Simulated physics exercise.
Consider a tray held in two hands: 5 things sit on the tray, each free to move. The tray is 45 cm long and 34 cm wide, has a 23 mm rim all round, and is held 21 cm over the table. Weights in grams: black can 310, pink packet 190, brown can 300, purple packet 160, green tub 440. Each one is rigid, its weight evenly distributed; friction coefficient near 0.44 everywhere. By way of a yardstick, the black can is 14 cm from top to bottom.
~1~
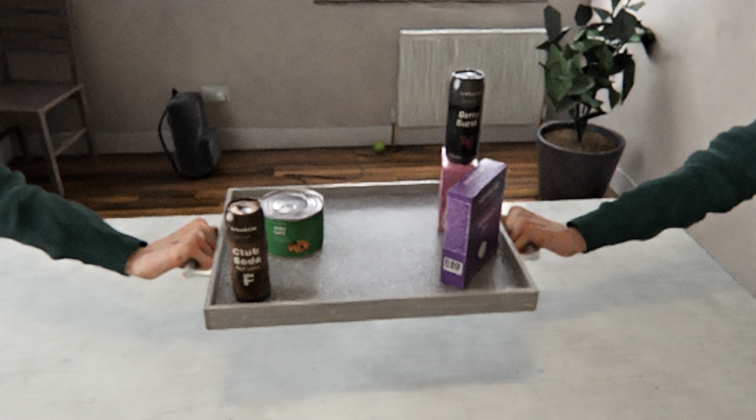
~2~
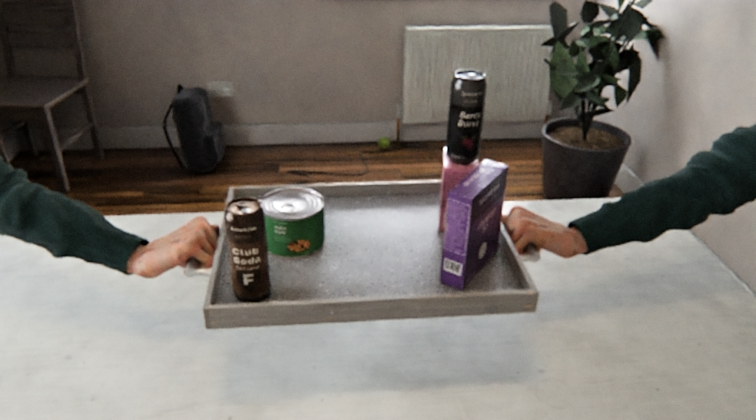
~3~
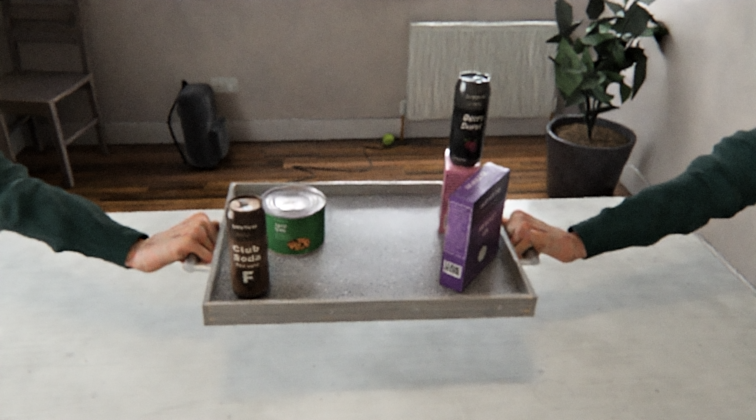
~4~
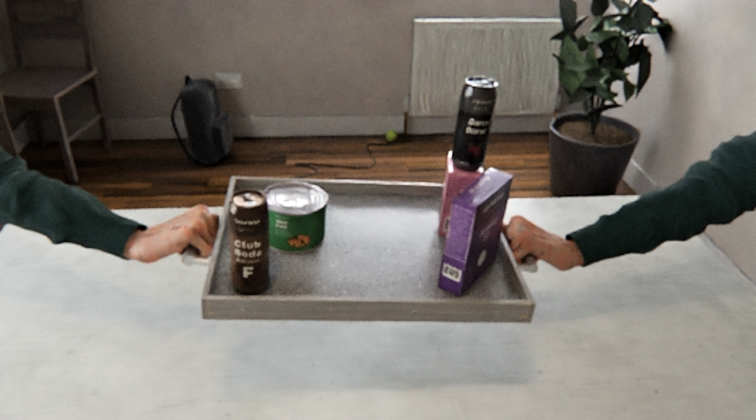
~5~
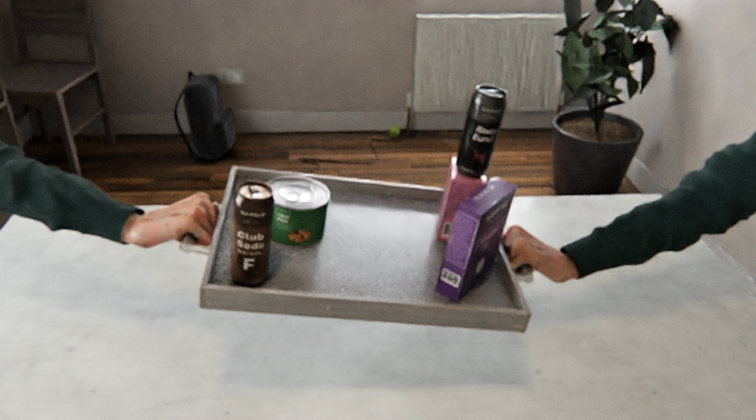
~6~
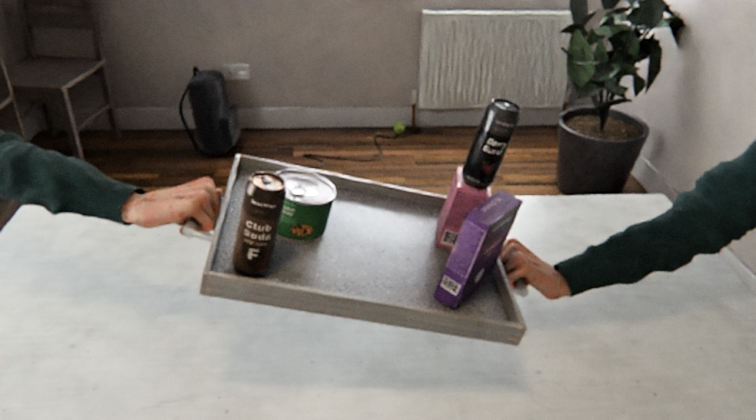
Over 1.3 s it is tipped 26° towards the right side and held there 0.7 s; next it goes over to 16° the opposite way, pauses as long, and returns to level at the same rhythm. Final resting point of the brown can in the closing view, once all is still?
Roughly (467, 262).
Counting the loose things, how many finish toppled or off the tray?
4.
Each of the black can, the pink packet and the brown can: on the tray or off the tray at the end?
Afterwards, the black can leaves its support, the pink packet leaves its support, and the brown can stays on its support.
Then, 0.70 s on from there, tray at 26°, right edge down; black can, pink packet and purple packet now off the tray; brown can on its side near (371, 272); green tub moved 2 cm.
Then, 2.00 s on from there, tray at 3°, right edge down; brown can on its side near (470, 276); green tub moved 29 cm.
In the end, off the tray, black can, pink packet and purple packet; toppled on the tray, brown can; not toppled but over 5 cm from the start, green tub. In the last view, brown can near (466, 262).
